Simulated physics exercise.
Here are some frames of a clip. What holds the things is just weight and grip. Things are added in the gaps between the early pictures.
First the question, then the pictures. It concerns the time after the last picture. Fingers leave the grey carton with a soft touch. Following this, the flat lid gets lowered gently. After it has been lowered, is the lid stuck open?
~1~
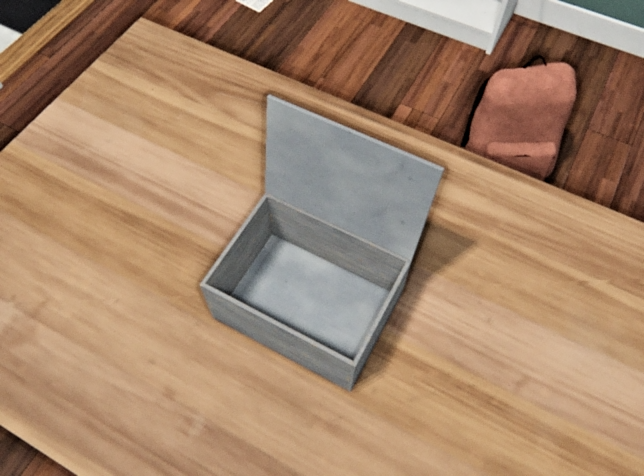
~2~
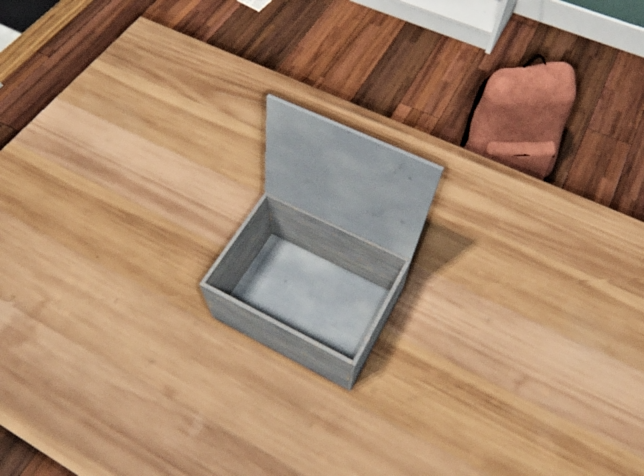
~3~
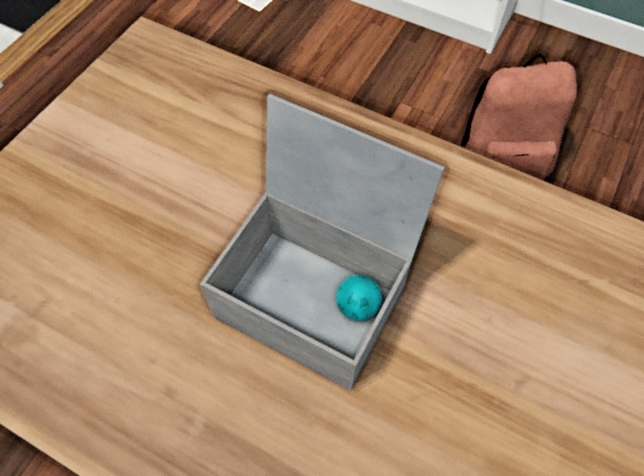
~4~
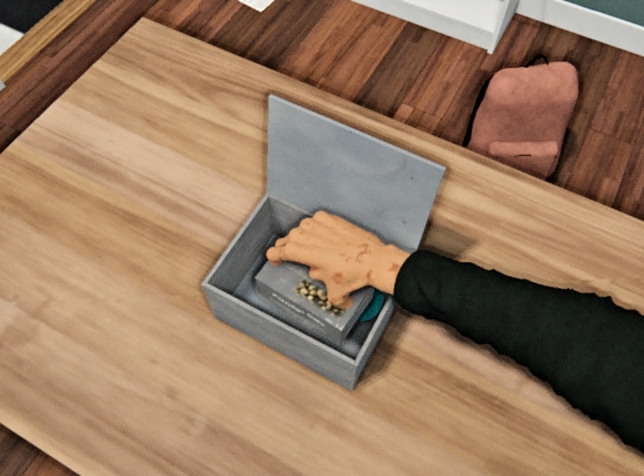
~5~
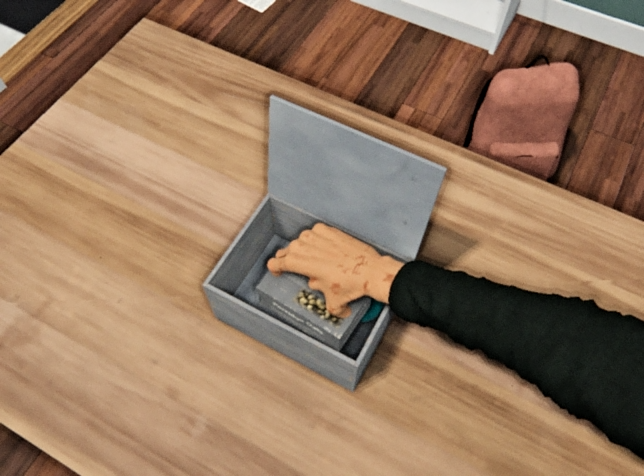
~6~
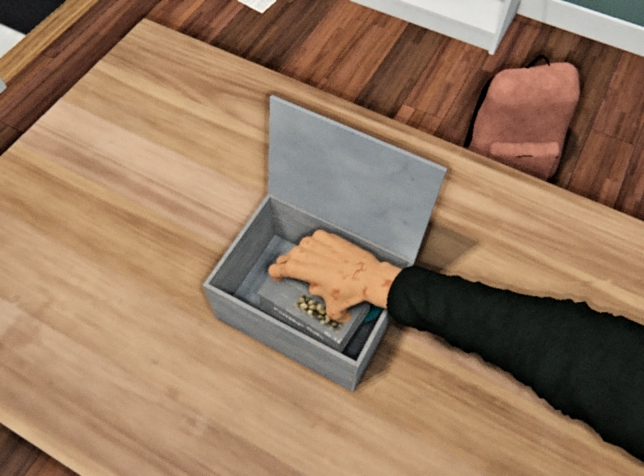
No - well, the lid goes all the way down, see.
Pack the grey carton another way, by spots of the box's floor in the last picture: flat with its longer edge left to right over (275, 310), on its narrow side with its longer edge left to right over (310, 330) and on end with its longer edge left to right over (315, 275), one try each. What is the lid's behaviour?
Well, the first try leaves the lid lying shut, the second leaves it lying shut, and the third leaves it standing open.
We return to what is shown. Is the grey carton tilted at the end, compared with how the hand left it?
Well, the grey carton stays just as set.
Then, 1.20 s after the last picture, lid starting down; grey carton slid a little near (319, 326).
Then, 1.90 s after the last picture, lid 39° above the rim; grey carton slid a little near (319, 326).
At rest, lid shut; moved from the start, grey carton; turquoise ball in place. Seen from the same camera at the end, grey carton near (319, 326).
